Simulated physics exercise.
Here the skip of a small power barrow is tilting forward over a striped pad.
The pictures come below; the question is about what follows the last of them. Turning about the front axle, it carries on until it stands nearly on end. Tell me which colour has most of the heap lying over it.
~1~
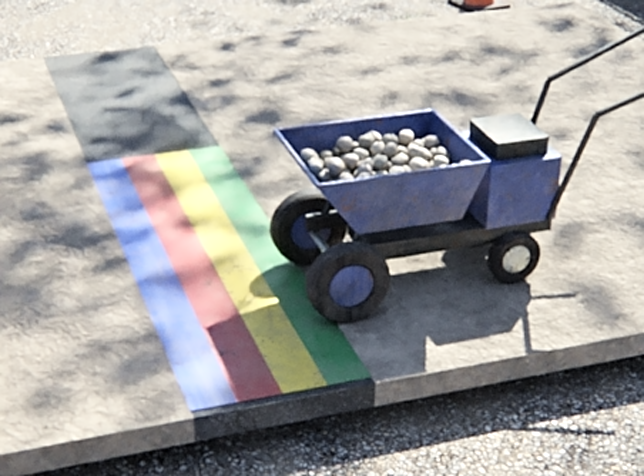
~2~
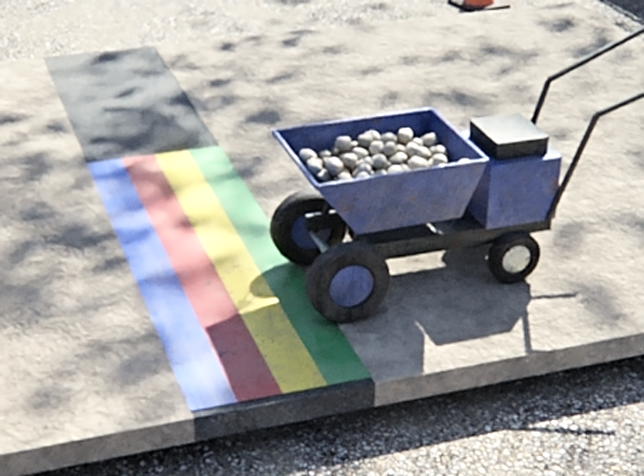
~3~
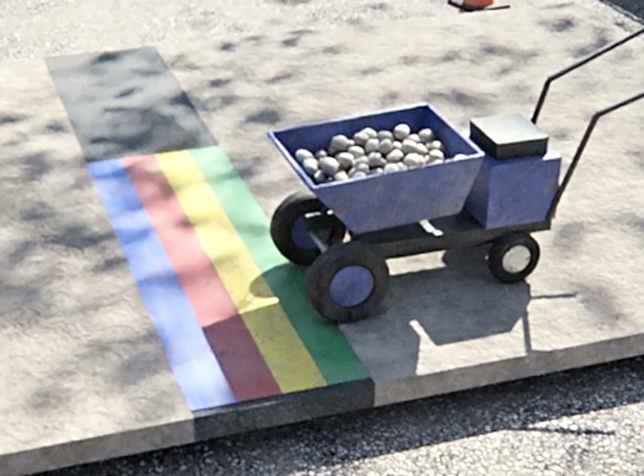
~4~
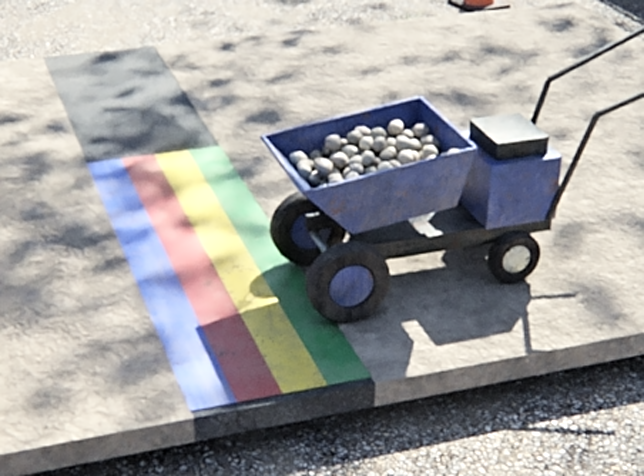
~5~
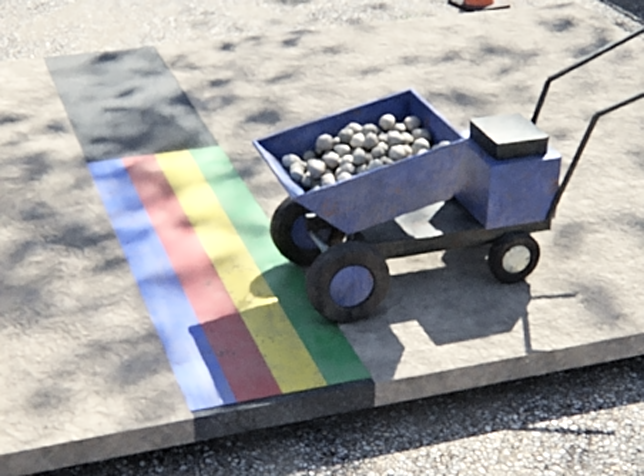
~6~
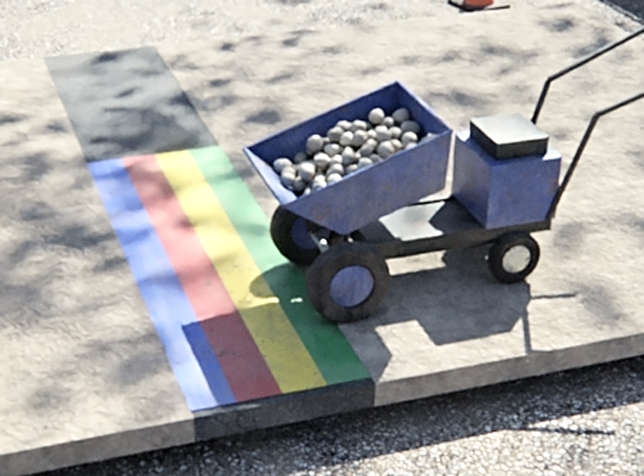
Most of the heap lies over blue.
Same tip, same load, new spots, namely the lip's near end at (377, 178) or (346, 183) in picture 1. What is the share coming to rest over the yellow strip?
Try 1 about 20 %, try 2 about 0 %.
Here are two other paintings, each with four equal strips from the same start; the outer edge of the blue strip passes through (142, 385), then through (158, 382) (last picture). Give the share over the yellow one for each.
Near 0 in a hundred and near 0 in a hundred.
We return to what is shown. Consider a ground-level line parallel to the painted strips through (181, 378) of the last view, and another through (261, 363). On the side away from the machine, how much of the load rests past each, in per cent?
The first comes to 30 %, the second to 70 %.
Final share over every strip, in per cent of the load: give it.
The green strip gets close to 0, the yellow strip close to 0, the red strip close to 10 and the blue strip close to 30.
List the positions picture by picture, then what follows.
In the first picture, lip of the skip at (318, 186), level; top of the load at (401, 161), river pebbles; green strip at (329, 347); yellow strip at (286, 355); red strip at (242, 363); blue strip at (198, 371).
In the second picture, lip of the skip at (316, 187), level; top of the load at (400, 160).
In the third picture, lip of the skip at (312, 189), tipped barely; top of the load at (396, 157).
In the fourth picture, lip of the skip at (304, 193), tipped a little; top of the load at (390, 154).
In the fifth picture, lip of the skip at (295, 199), tipped a little; top of the load at (393, 138).
In the sixth picture, lip of the skip at (284, 207), tipped clearly; top of the load at (394, 135); green strip at (329, 347); yellow strip at (286, 355); red strip at (242, 363); blue strip at (198, 371).
Soon, skip tipped steeply; all in the skip.
A while on, skip tipped right over; most in the skip; a small part over the red strip; a small part over the blue strip; a stray few falling.
Towards the end, skip tipped right over; about a quarter in the skip; a small part over the red strip; about a third over the blue strip; about a quarter off the paint.
Finally, skip tipped right over; about a quarter in the skip; none over the green strip; none over the yellow strip; a small part over the red strip; about a third over the blue strip; about a quarter off the paint.
